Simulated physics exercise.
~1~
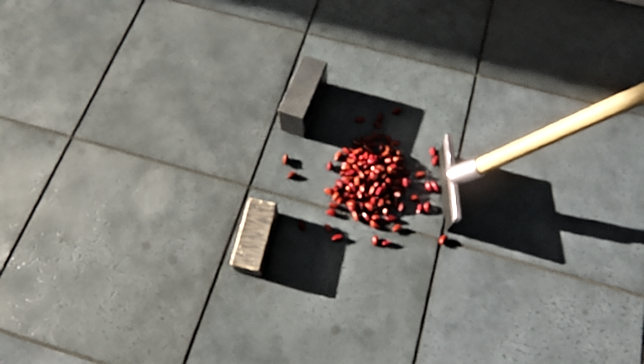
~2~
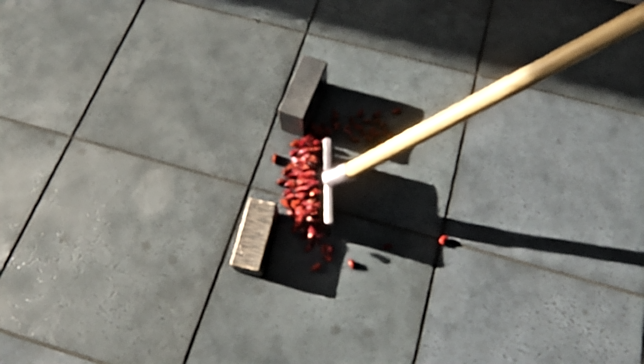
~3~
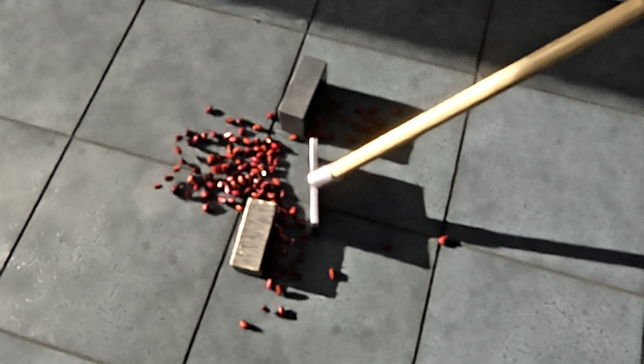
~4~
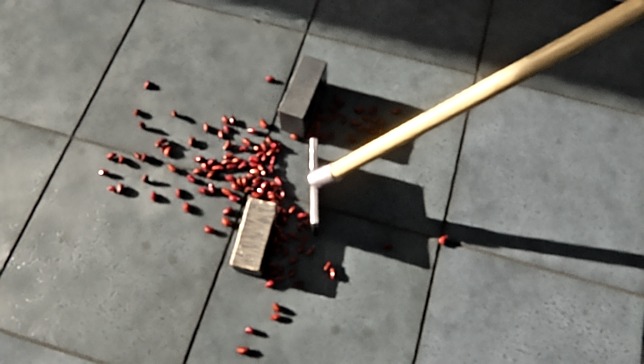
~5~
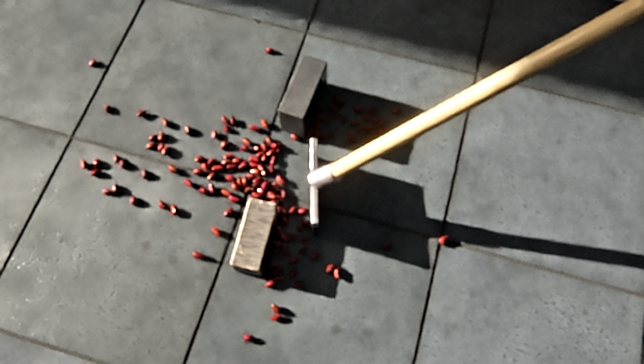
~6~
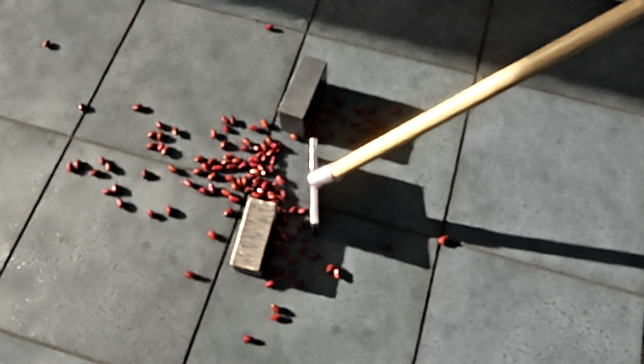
A wooden-handled squeegee pushing a pile of red beans left against two blocks, many spilling through the gap and scattering across grey paving.
